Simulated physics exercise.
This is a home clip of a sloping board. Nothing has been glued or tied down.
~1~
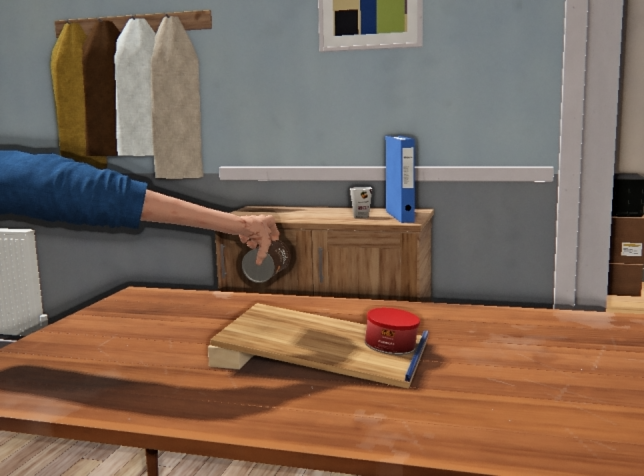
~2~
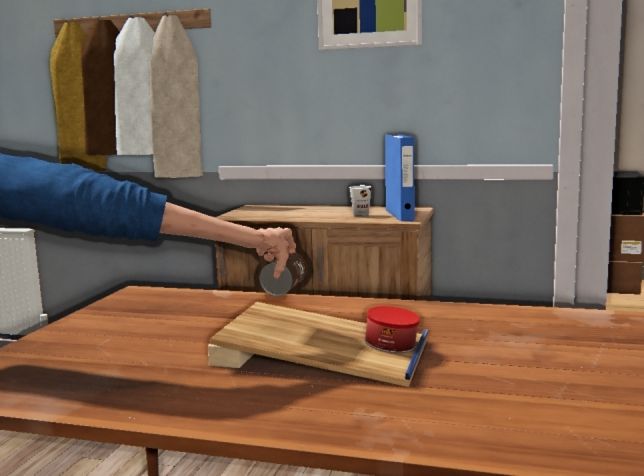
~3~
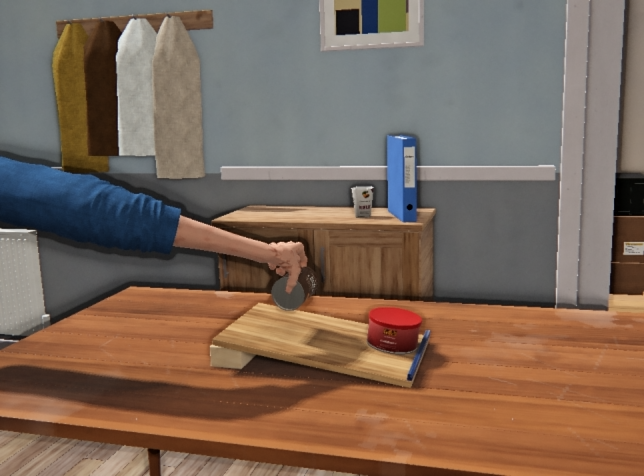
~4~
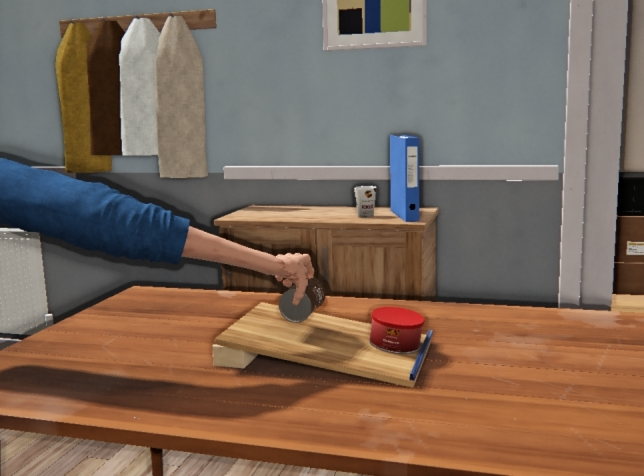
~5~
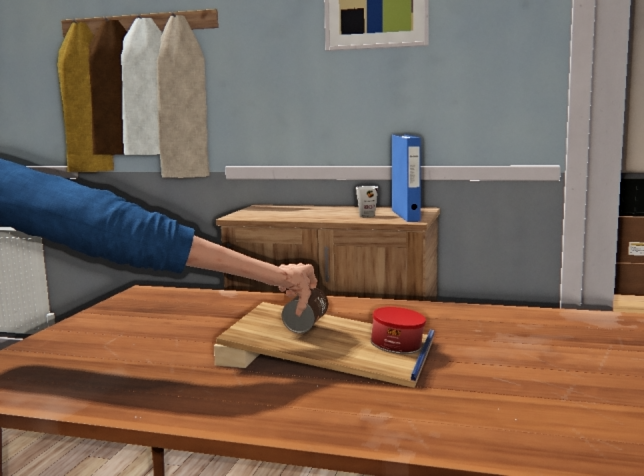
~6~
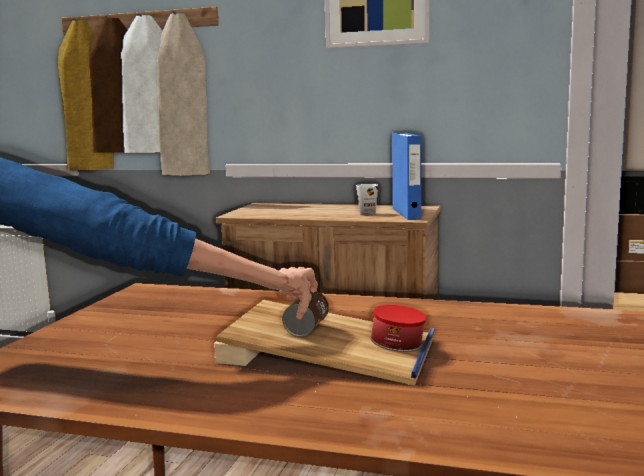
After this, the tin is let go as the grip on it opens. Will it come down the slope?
Yes, it comes down.
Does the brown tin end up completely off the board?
At the end, the brown tin remains up there.
Then, 0.40 s after the last picture, brown tin rolled a little near (321, 316).
Then, 0.60 s after the last picture, brown tin rolled about its own width near (348, 322).
At rest, moved from the start, brown tin; red tub in place. Seen from the same camera at the end, brown tin near (357, 324). The brown tin slides or rolls down.
